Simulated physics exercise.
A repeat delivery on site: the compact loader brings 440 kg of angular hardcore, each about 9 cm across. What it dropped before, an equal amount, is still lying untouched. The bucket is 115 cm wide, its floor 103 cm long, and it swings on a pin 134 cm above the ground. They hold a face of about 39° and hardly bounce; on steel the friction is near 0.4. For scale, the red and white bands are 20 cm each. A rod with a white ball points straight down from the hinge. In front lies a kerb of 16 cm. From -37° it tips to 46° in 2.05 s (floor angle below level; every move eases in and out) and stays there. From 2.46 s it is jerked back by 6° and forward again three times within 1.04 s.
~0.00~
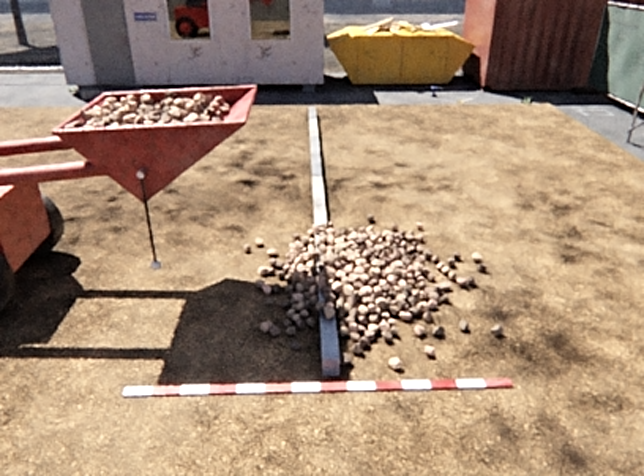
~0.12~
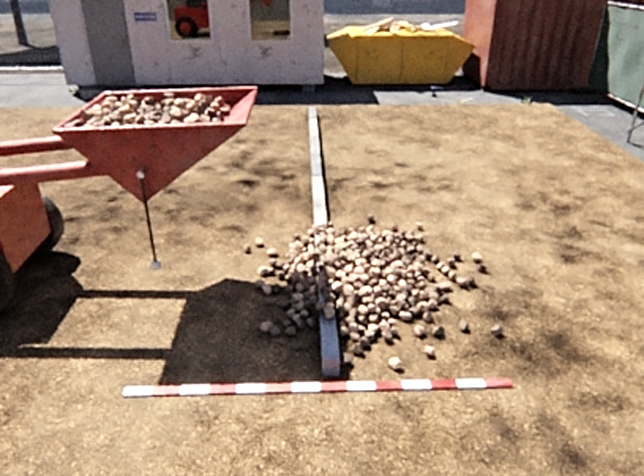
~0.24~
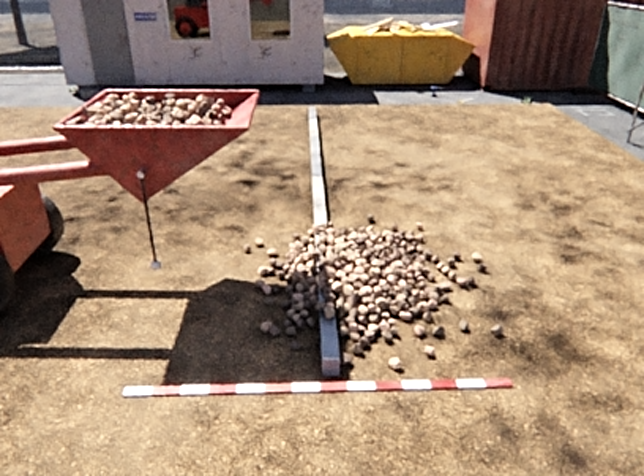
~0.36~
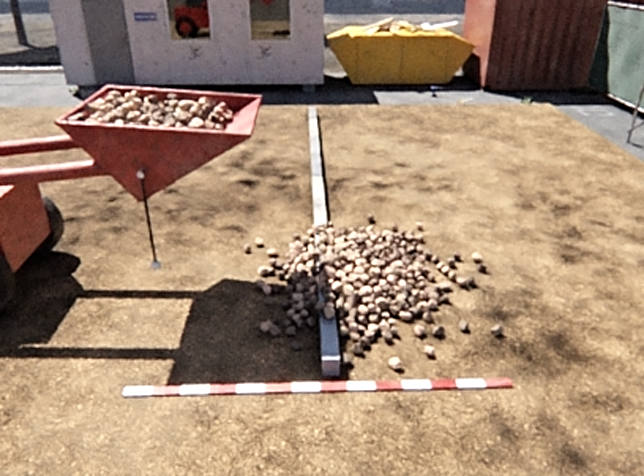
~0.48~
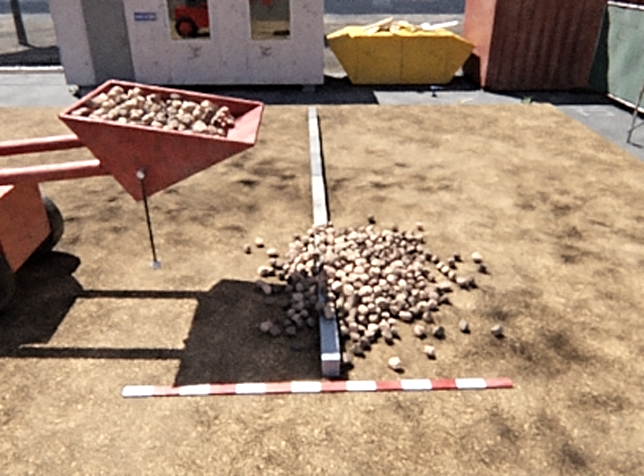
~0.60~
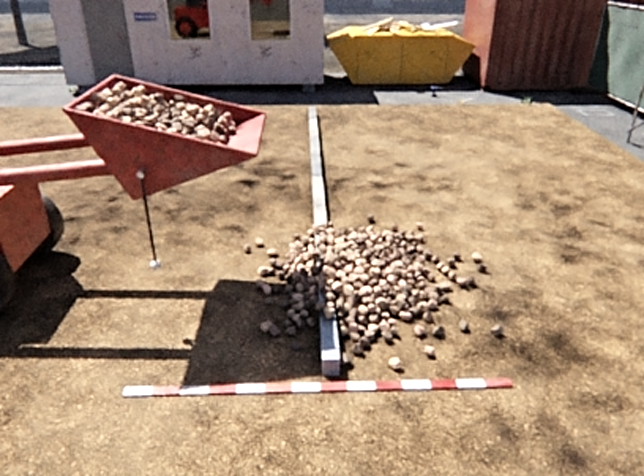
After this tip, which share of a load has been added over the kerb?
Some 0 per cent is added.
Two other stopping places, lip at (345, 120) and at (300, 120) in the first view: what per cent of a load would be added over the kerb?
About 65 and 15 per cent.
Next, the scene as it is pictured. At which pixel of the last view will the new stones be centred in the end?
Around (270, 272).
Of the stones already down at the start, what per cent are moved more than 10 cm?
About 0 per cent.
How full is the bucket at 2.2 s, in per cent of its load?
It holds some 20 per cent.
After 1.5 s the floor is at 33°; in per cent of one load, 98 in the bucket, 24 on this side of the kerb, 78 over the kerb; the foremost stones are at (468, 275).
After 2.2 s the floor is at 46°; in per cent of one load, 20 in the bucket, 103 on this side of the kerb, 78 over the kerb; the foremost stones are at (468, 275).
After 4.0 s the floor is at 46°; in per cent of one load, 0 in the bucket, 122 on this side of the kerb, 78 over the kerb; the foremost stones are at (468, 275).
After 6.8 s the floor is at 46°; in per cent of one load, 0 in the bucket, 122 on this side of the kerb, 78 over the kerb; the foremost stones are at (468, 275). Net gain over the kerb, 0.
